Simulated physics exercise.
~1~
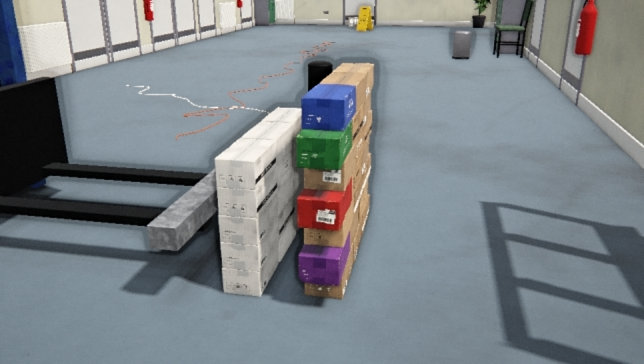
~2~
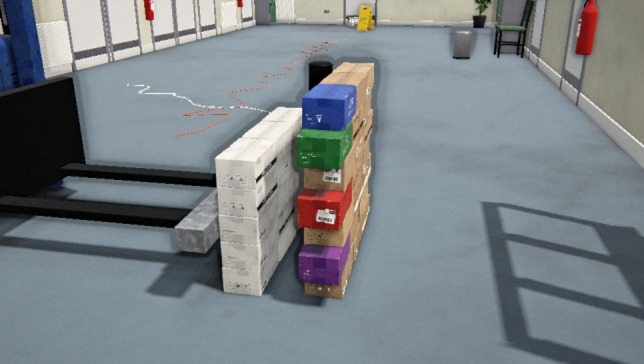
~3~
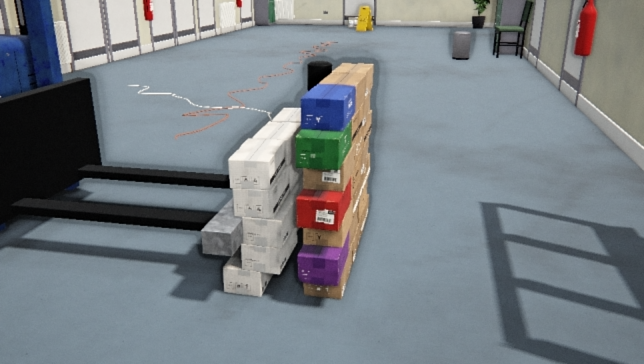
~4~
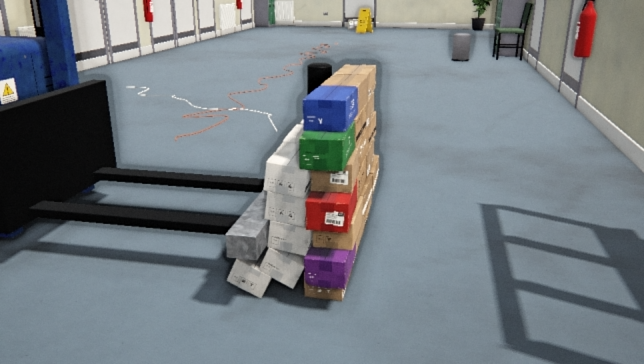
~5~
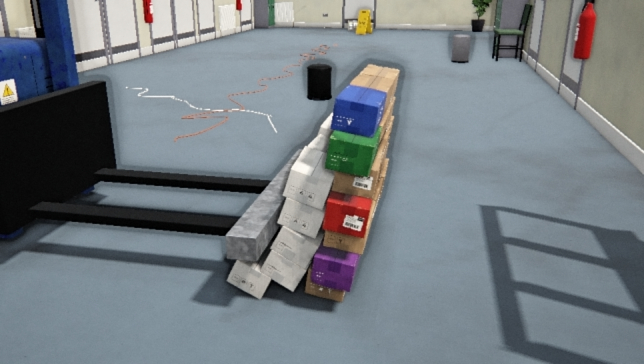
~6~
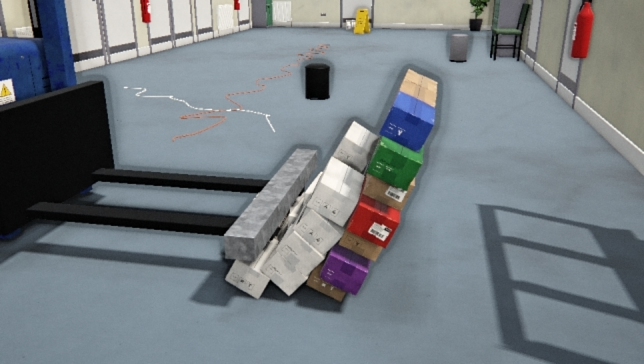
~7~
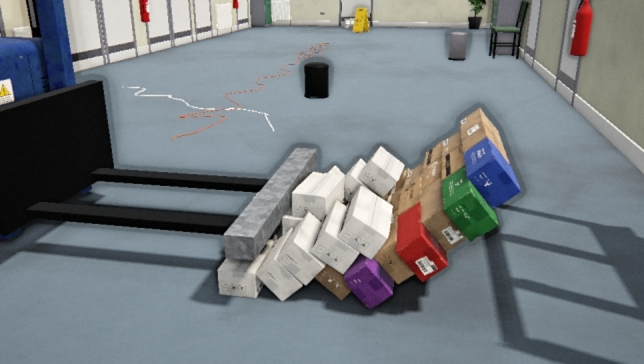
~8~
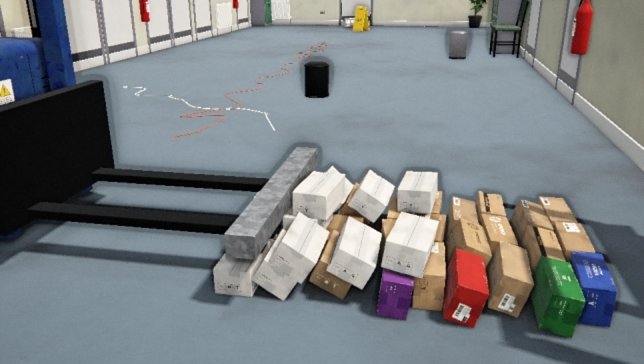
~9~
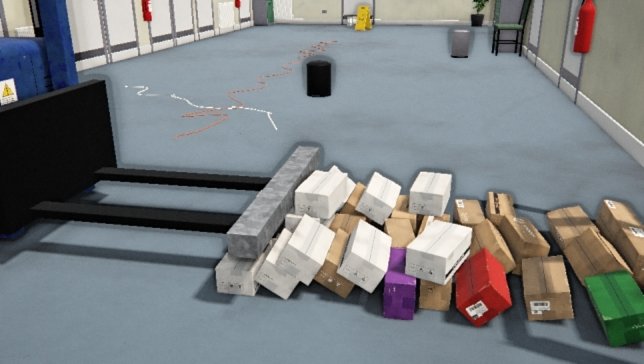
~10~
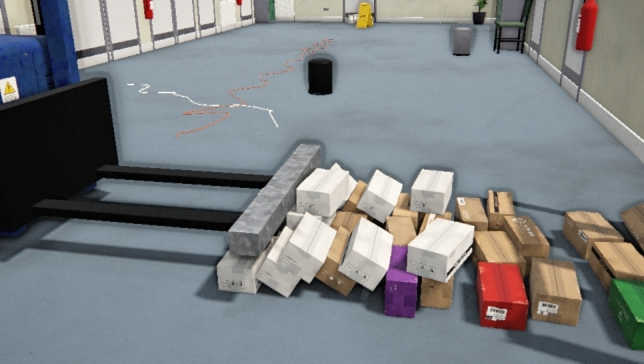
A beam on truck forks pushing a white box wall into a brown one, toppling both rightward into a scattered heap.
